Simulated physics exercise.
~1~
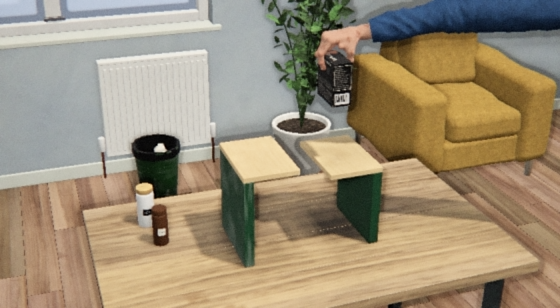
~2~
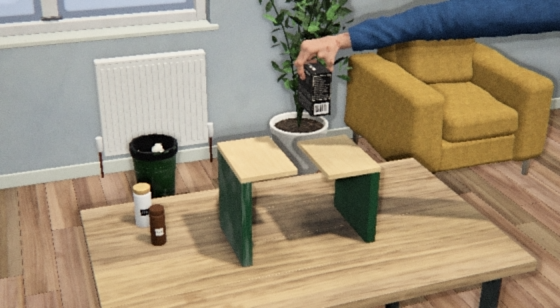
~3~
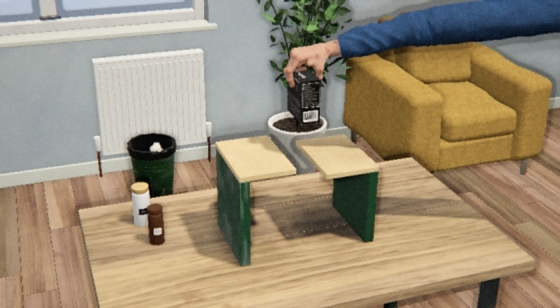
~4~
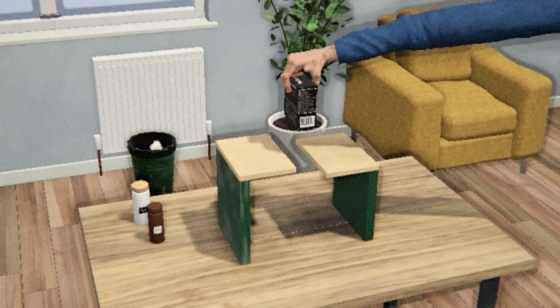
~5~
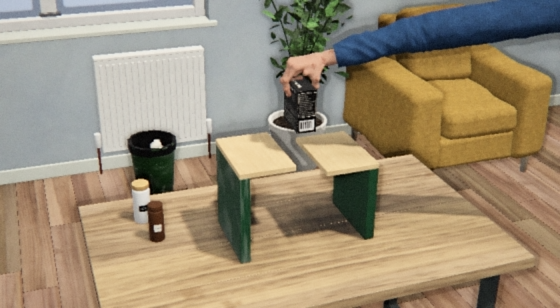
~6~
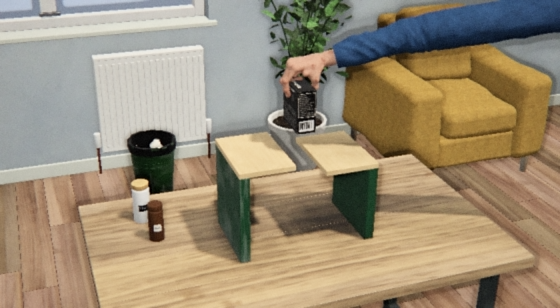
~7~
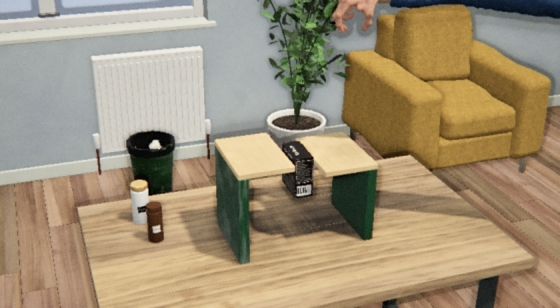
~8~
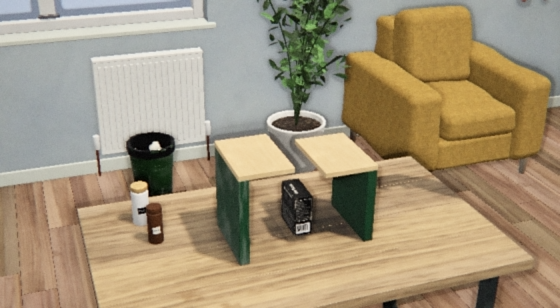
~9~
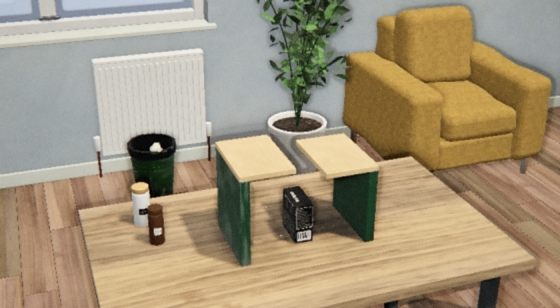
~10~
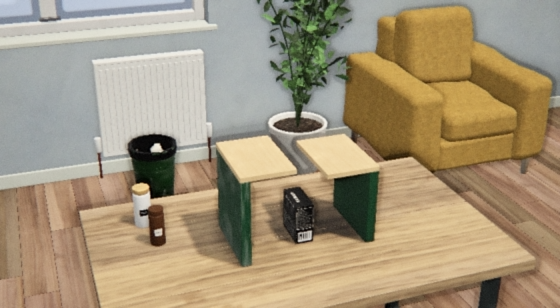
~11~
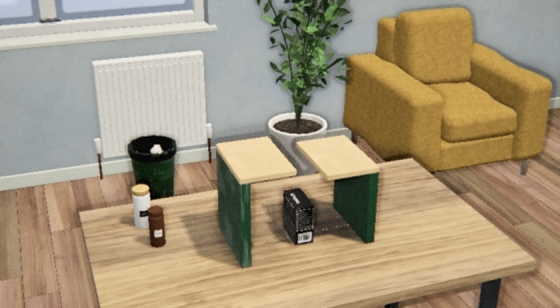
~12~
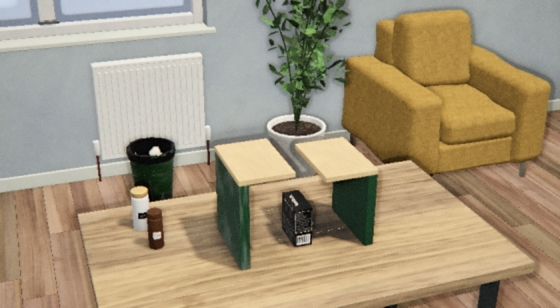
A hand releases a black packet, which drops through the stand's gap onto the table.
